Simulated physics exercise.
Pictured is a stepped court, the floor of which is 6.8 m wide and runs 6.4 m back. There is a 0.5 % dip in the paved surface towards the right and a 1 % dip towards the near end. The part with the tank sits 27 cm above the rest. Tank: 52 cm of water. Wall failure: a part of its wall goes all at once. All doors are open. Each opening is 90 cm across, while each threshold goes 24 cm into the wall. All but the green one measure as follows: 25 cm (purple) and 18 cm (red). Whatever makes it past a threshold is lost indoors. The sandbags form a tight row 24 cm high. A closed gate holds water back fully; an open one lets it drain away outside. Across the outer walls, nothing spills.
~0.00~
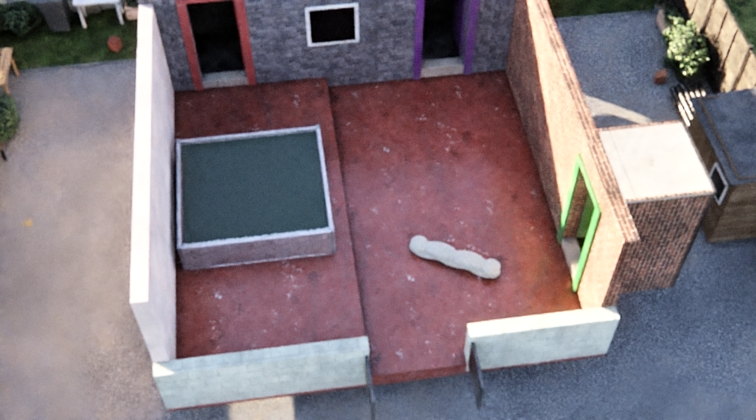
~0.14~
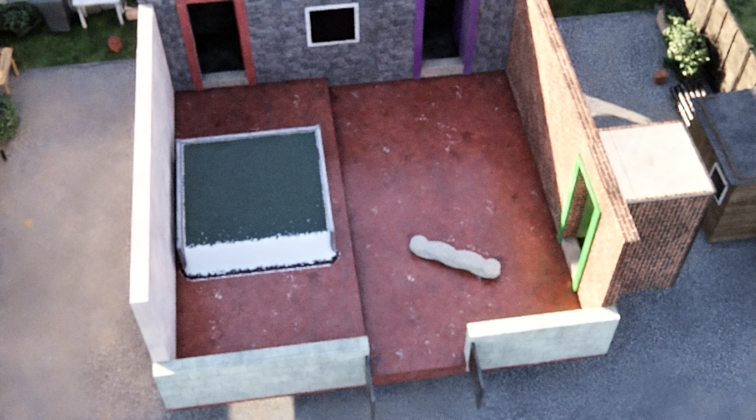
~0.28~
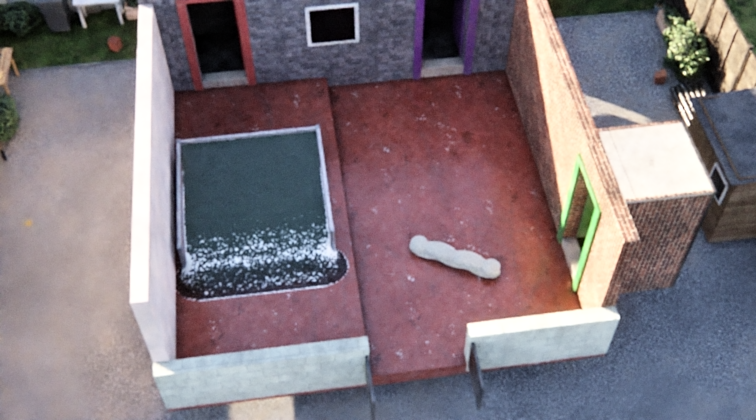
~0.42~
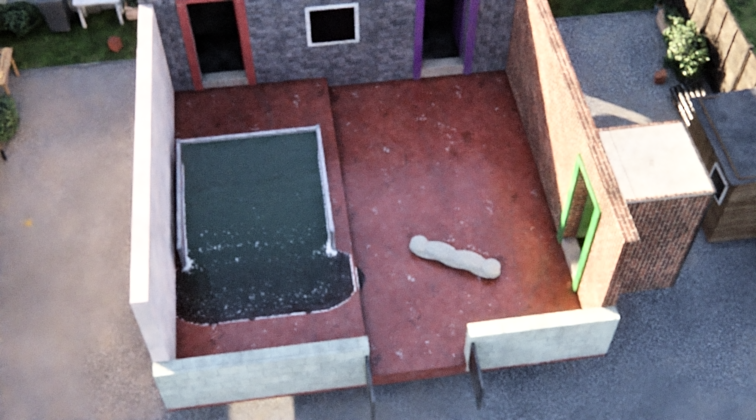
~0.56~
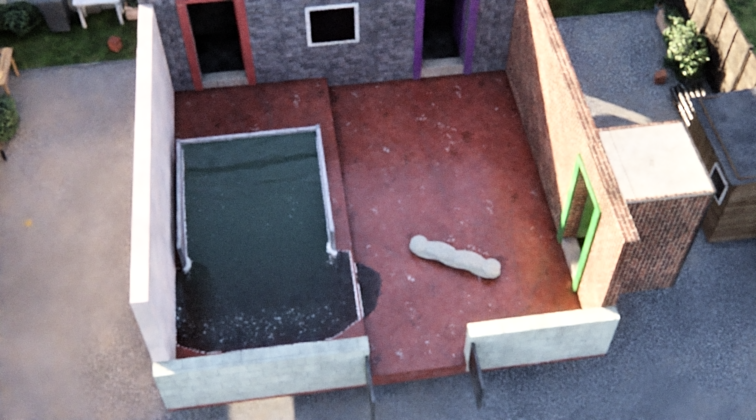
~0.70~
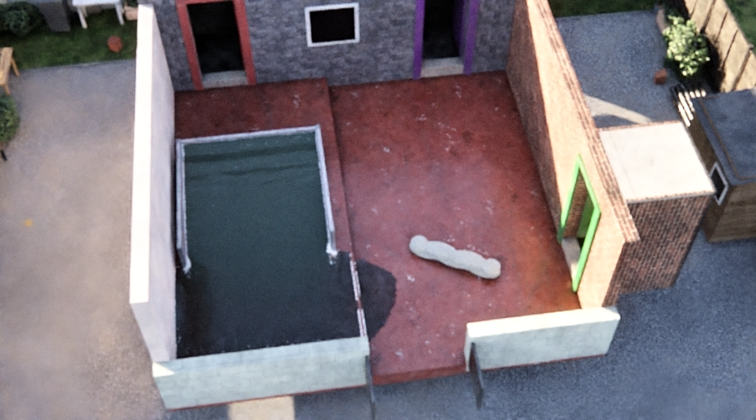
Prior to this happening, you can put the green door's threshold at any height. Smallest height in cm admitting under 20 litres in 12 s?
Roughly 16 centimetres.
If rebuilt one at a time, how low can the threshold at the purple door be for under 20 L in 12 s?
At the purple door you'd want roughly 7.0 cm.
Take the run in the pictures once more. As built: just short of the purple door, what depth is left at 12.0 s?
Lab note: Depth approx. 5.0 cm.
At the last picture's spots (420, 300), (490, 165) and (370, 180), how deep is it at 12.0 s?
Depths in order: 6 / 3 / 6 cm.
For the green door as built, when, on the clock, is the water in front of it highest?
Peak: Close to 4.0 s.
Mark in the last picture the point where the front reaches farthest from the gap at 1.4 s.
At about (424, 356).
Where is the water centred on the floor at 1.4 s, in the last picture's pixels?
The centre of all the water is around (260, 251).
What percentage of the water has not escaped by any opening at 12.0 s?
Around 78 per cent of the water.
After 1.4 s water covers 20 % of the floor, deepest (42 cm) near (177, 378); it has not reached the green door.
After 3.0 s water covers 30 % of the floor, deepest (34 cm) near (177, 378); it has not reached the green door.
After 12.0 s water covers 85 % of the floor, deepest (12 cm) near (467, 351); 8 cm at the green door, 5 litres in over its 19 cm threshold.
At the green door as built, the water arrived by 3.5 s and peaked near 18 cm at 4.0 s.
Run again over the same 12 s with other heights there, 27 litres in over 14.5 cm, 4 litres over 19.5 cm. The limit of 20 litres is kept from about 16 cm up.
